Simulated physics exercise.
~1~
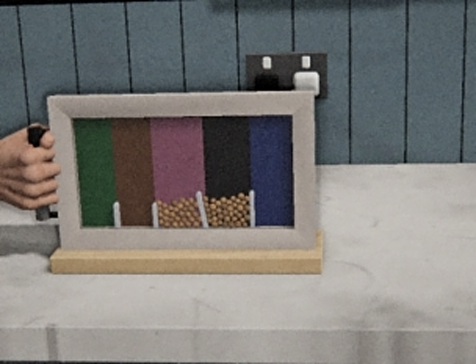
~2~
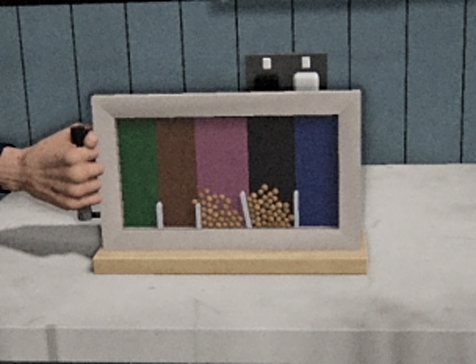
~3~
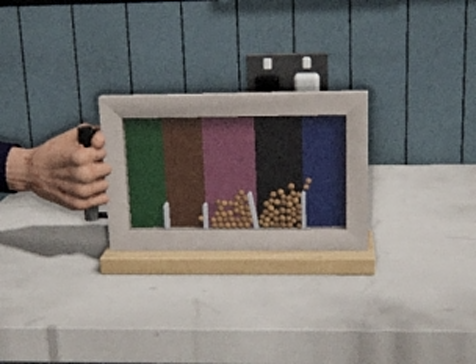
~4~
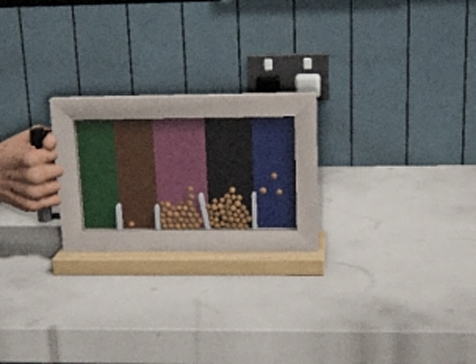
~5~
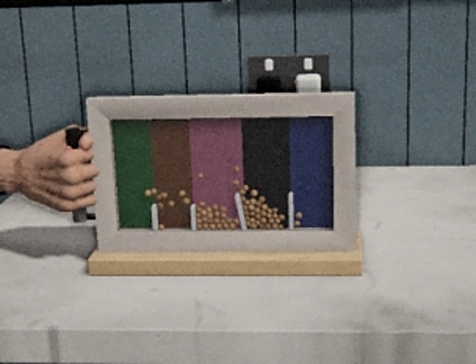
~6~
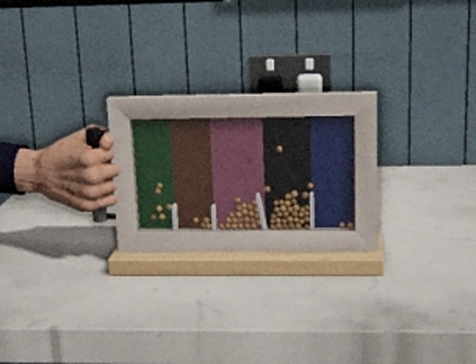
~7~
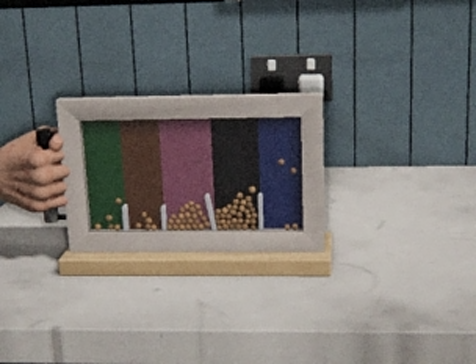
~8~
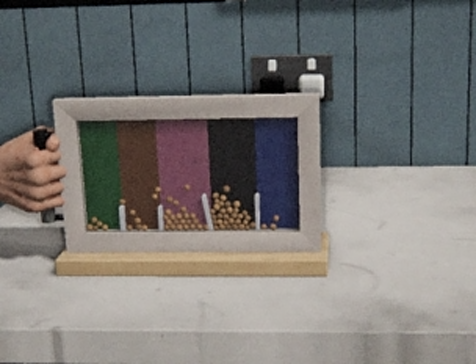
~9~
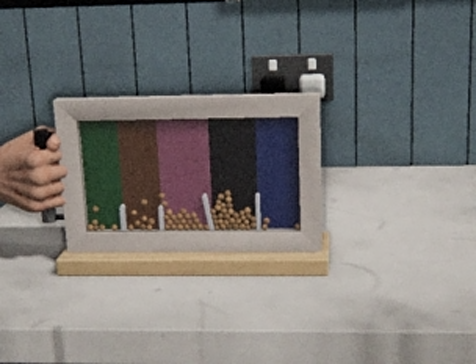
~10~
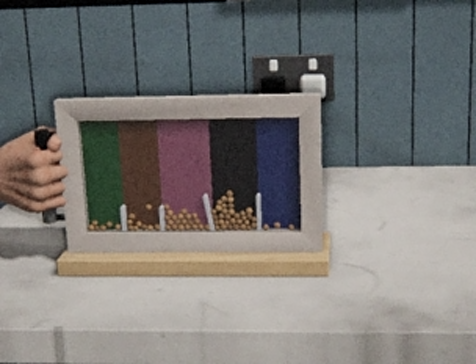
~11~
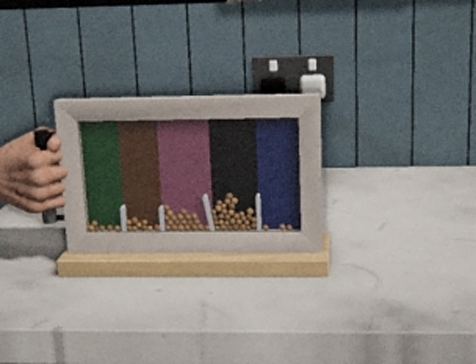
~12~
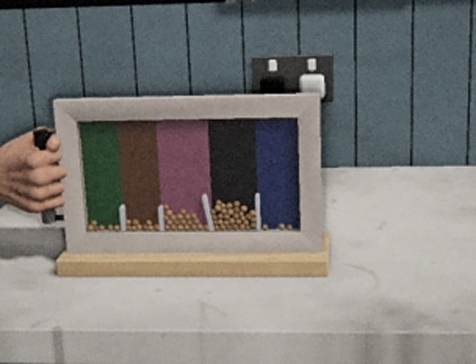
A hand slides the framed tray right and back twice, scattering beads across all five strips.
